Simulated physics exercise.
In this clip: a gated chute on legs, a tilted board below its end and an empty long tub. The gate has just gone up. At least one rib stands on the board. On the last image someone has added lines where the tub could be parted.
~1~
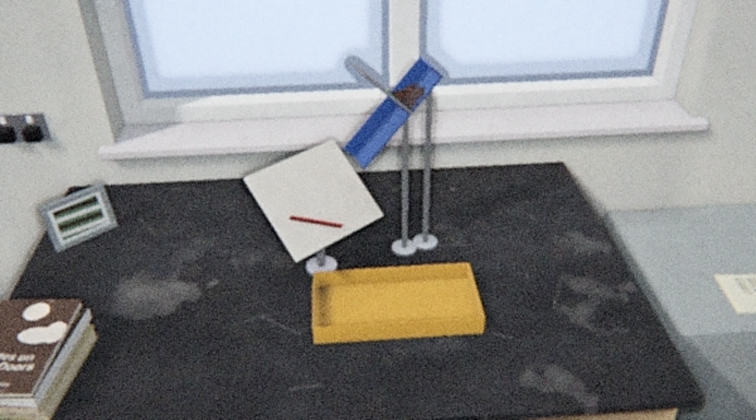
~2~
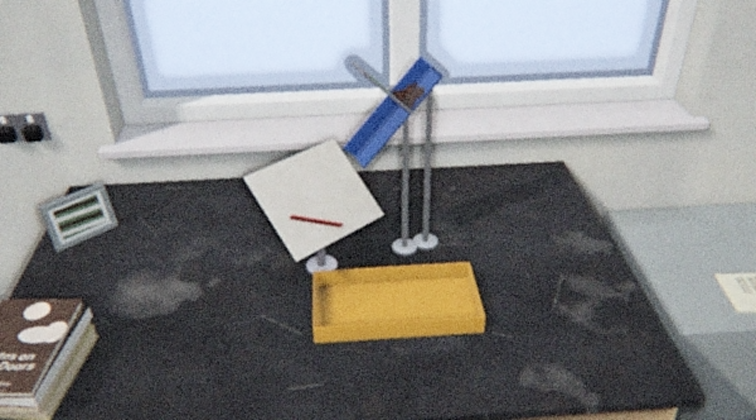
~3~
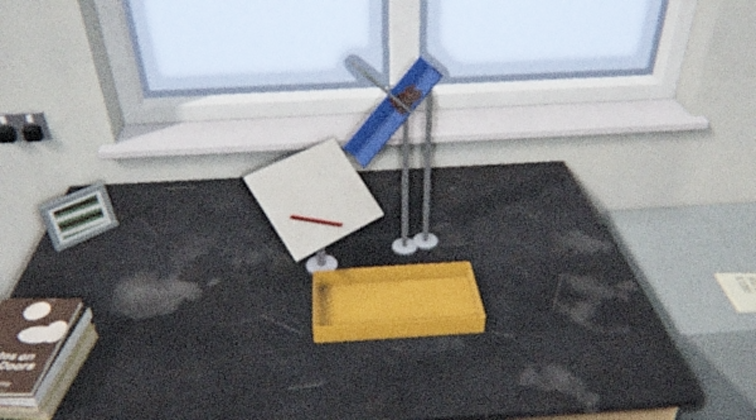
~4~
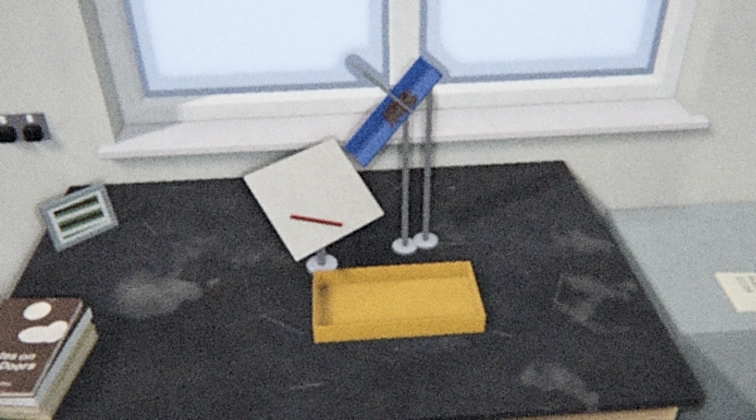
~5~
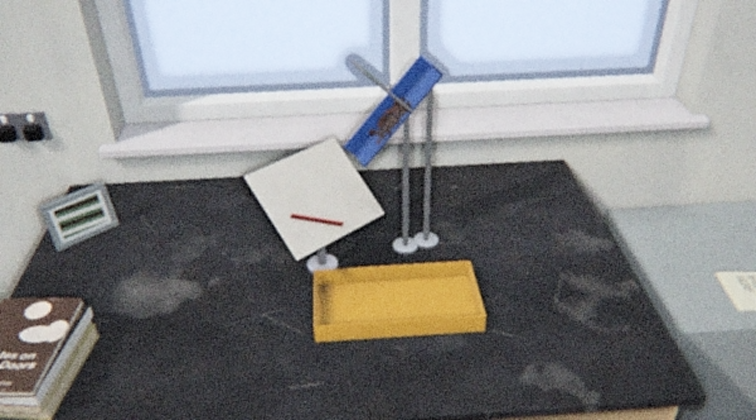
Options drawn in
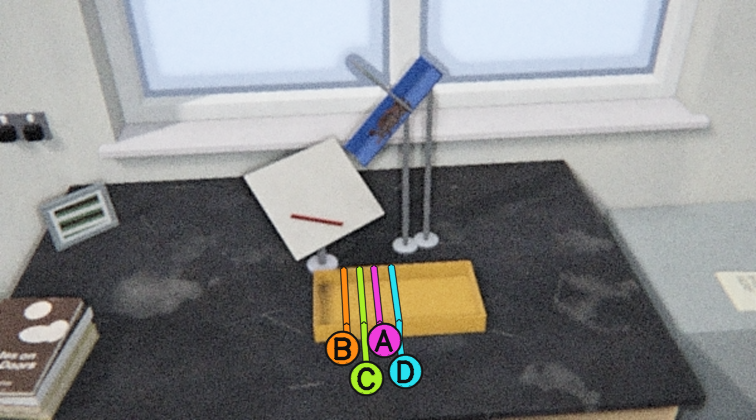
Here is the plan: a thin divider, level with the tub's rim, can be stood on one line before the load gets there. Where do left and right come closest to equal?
A.
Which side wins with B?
The right side.
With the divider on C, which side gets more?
The right side.
On the marked copy, line A crosses the front rim at (379, 322); line B crosses the front rim at (346, 325); line C crosses the front rim at (363, 323); line D crosses the front rim at (398, 321).
With A, of what is caught, about half on the left of the divider, about half on the right.
With B, of what is caught, a stray few on the left of the divider, nearly all on the right.
With C, of what is caught, a small part on the left of the divider, nearly all on the right.
With D, of what is caught, nearly all on the left of the divider, a stray few on the right.
